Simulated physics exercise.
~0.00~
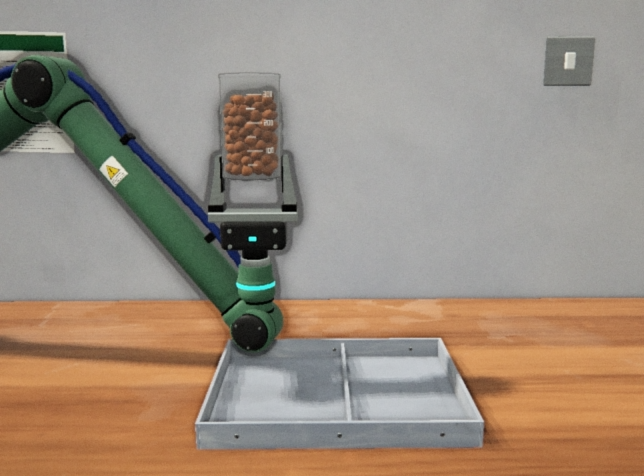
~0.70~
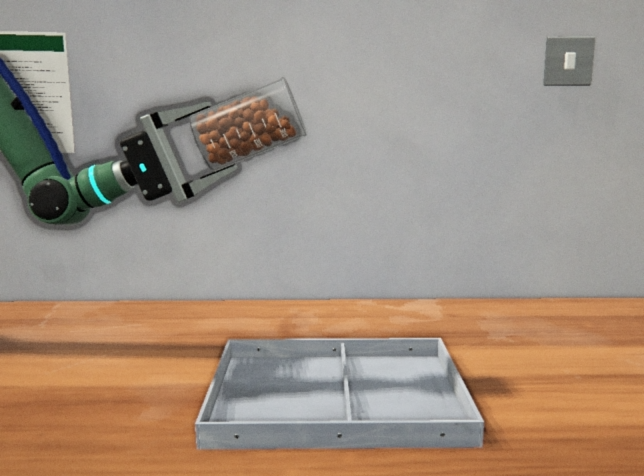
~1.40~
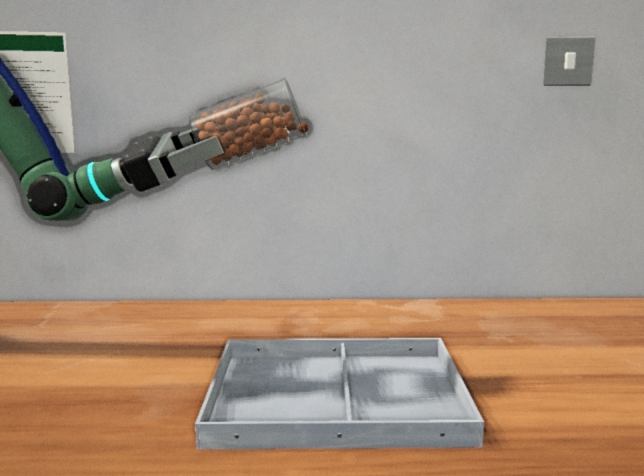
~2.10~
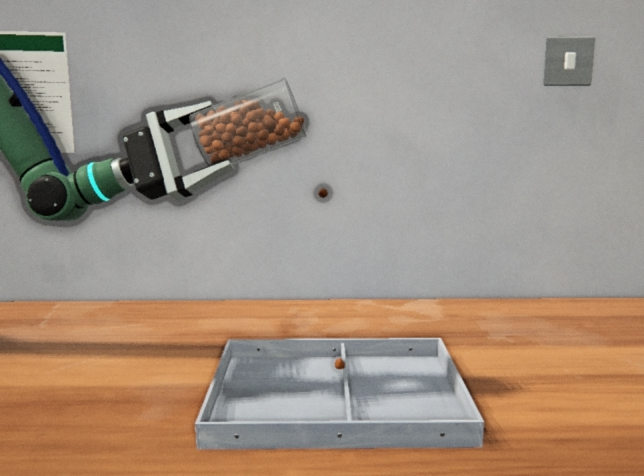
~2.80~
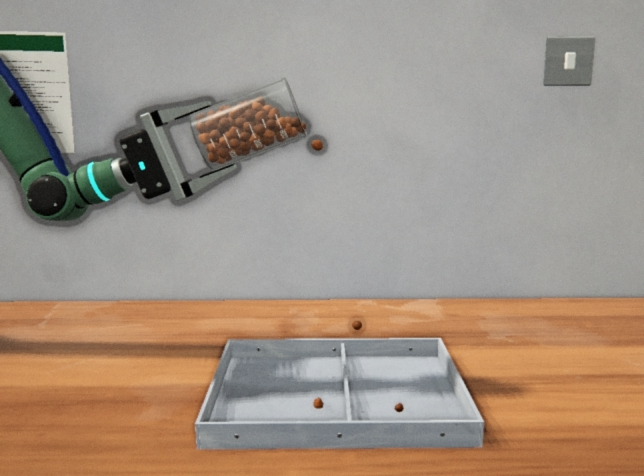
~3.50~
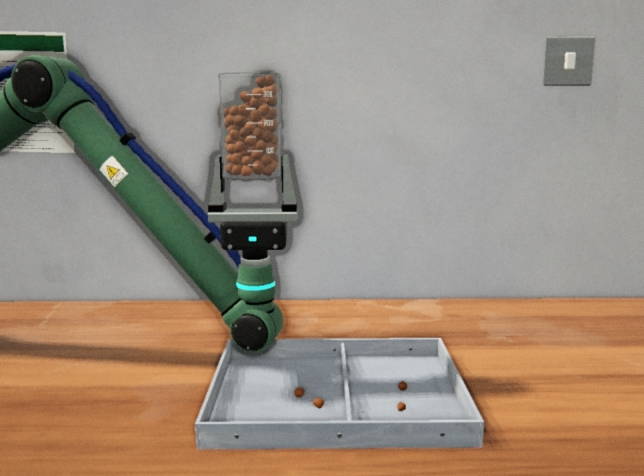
In this clip, a green robot arm tips a clear beaker of hazelnuts over a divided grey tray and twists it back and forth, spilling a few, then turns it upright, still nearly full, with two nuts resting in each part of the tray.
